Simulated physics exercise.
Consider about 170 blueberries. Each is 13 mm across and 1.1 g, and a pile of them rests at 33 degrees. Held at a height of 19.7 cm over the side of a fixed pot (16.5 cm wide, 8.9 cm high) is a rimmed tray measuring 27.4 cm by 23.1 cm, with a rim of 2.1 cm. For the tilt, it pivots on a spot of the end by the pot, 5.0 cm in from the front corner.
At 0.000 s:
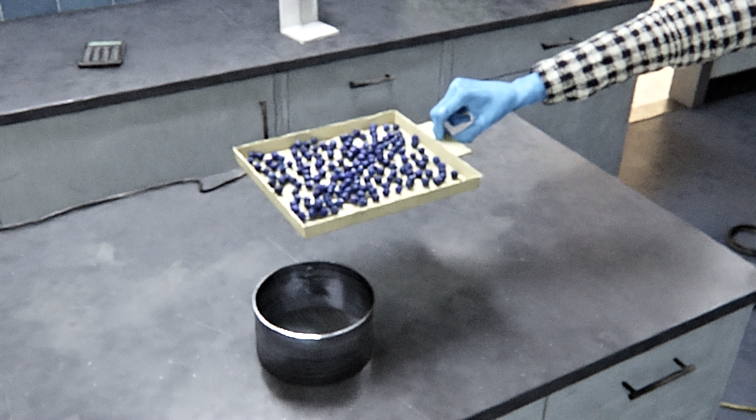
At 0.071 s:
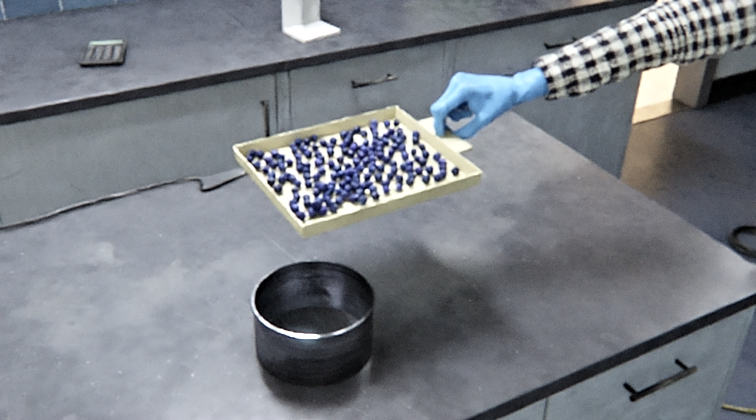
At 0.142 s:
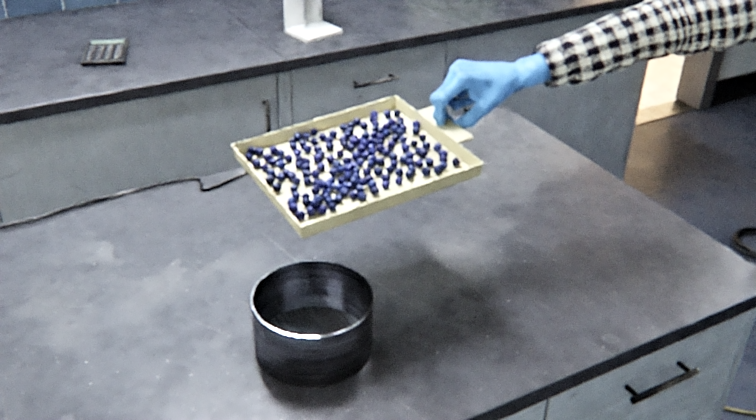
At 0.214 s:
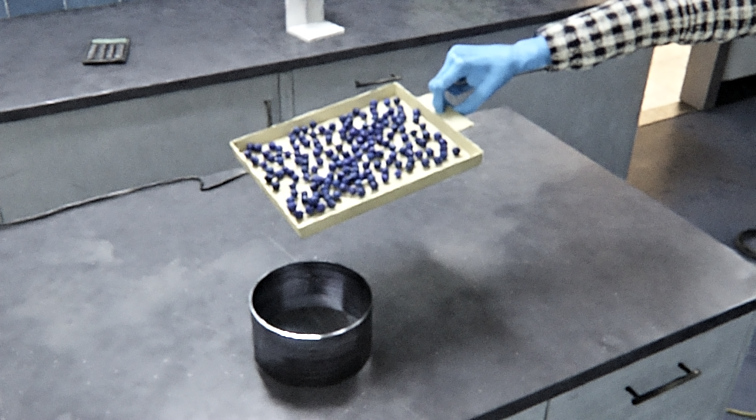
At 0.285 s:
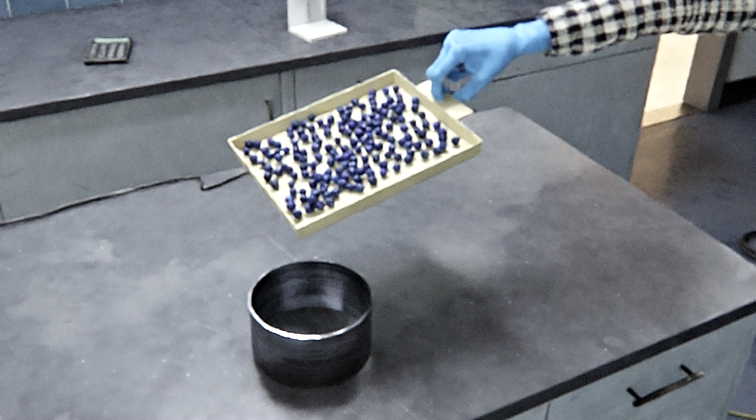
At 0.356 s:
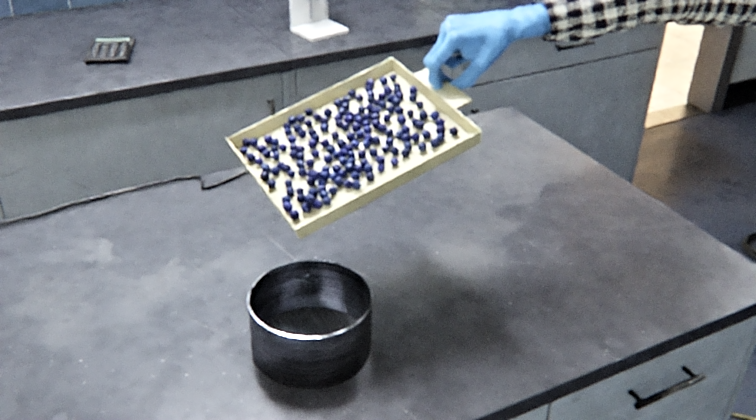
A shallow cream-coloured tray scattered with dark blueberries hangs above a dark grey lab worktop, seen from slightly above, with cabinets and another counter behind. A blue-gloved hand in a black-and-white checked sleeve grips the tray's far right end, and a round black pot stands below. The hand lifts that end, slanting the tray steadily towards its near left corner while the berries stay spread across it.
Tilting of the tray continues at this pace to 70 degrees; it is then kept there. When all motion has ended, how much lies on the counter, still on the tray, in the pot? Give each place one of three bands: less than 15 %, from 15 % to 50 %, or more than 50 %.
Counter - less than 15 %; tray - more than 50 %; pot - less than 15 %.
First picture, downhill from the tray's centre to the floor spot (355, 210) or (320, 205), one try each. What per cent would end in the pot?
0 and 5 %.
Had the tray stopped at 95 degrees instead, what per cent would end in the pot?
That would give about 20 per cent.
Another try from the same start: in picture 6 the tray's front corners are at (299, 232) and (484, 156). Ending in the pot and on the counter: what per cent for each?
The pot gets 0 and the counter 0.
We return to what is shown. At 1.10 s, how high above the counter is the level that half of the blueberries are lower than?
Roughly 26 centimetres, more or less.
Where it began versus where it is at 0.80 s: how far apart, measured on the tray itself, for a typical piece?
I'd say close to 7 centimetres.
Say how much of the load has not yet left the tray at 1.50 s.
Close to 100 in a hundred.
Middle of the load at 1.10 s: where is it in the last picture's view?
By then the middle of the load sits around (284, 155).
After 0.80 s, tilt 42 degrees; the tray holds 100 %, the pot 0 %.
Then, at 1.10 s, tilt 59 degrees; the tray holds 100 %, the pot 0 %.
After 1.50 s, tilt 70 degrees; the tray holds 100 %, the pot 0 %.
At rest (1.9 s), counter 0 %, tray 100 %, pot 0 %.
